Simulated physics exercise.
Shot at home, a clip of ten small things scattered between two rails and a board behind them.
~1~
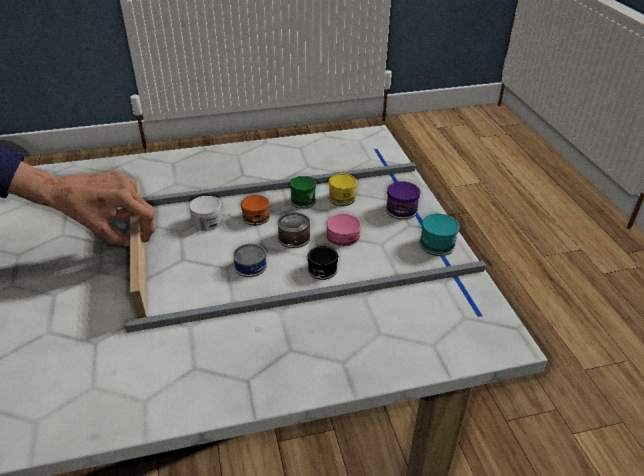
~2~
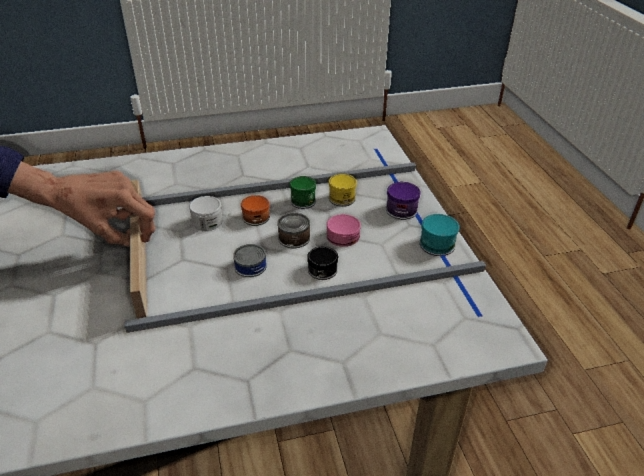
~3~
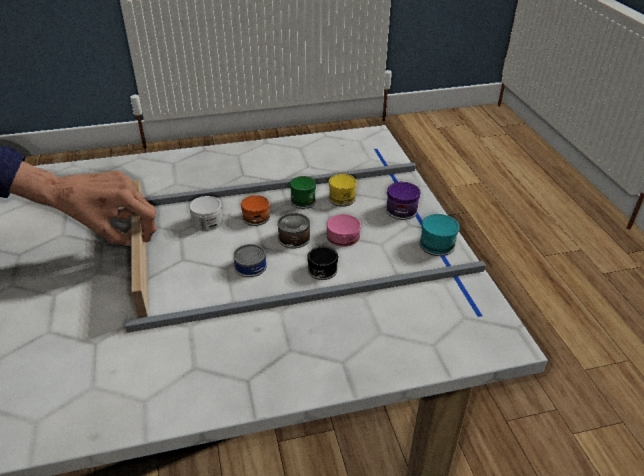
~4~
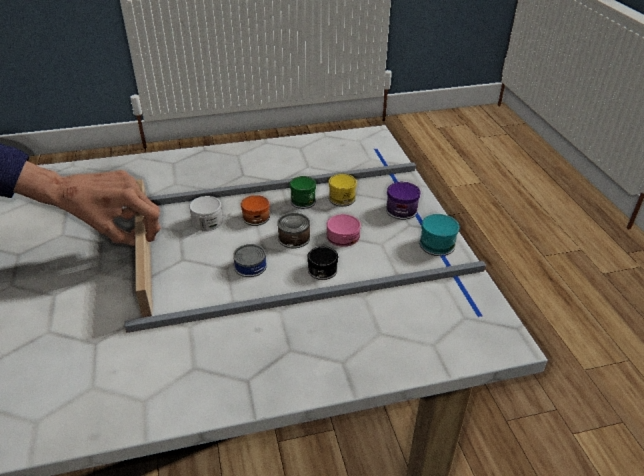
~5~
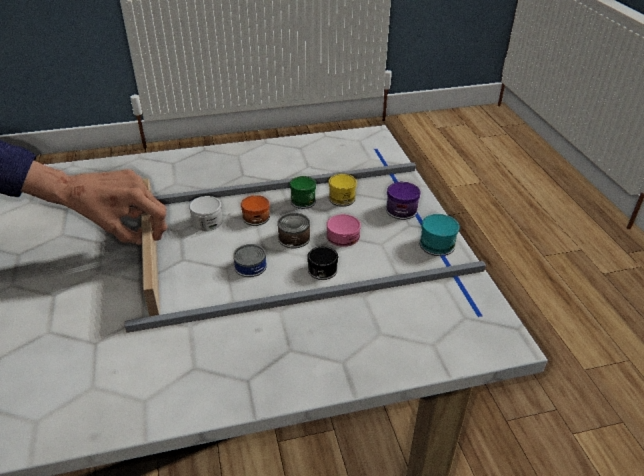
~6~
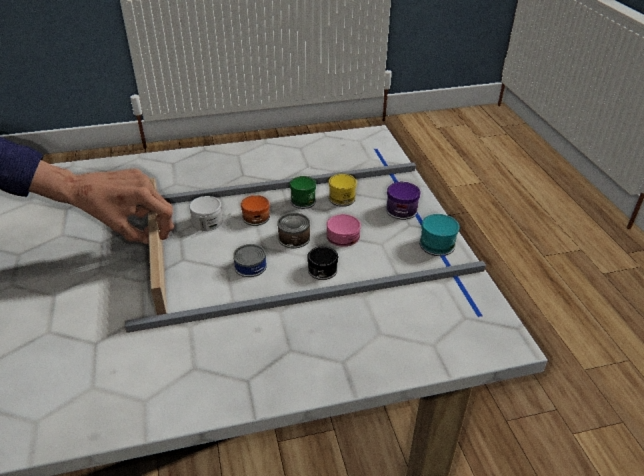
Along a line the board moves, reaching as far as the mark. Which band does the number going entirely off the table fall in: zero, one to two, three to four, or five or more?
It falls in the five or more band.
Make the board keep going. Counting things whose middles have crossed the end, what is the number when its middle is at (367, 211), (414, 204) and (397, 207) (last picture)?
Past-the-end tally - position 1: 0, position 2: 5, position 3: 1.
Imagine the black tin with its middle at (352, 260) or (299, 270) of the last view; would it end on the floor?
Results in order - still up; still up.
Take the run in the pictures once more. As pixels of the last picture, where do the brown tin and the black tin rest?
The brown tin ends up near (433, 207), and the black tin near (457, 248).
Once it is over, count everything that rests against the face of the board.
The number is 5.
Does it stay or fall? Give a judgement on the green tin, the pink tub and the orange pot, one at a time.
Outcome - green tin safe, pink tub gone, orange pot gone.
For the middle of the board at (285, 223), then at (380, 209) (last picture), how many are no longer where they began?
At the first place 6, at the second 10.
Soon after, none off yet; turquoise pot at rest near (439, 235); purple tin at rest near (403, 201); yellow pot at rest near (342, 190).
In the end, the number that fall off is five or more; gone, orange pot, pink tub, yellow pot, purple tin and turquoise pot.
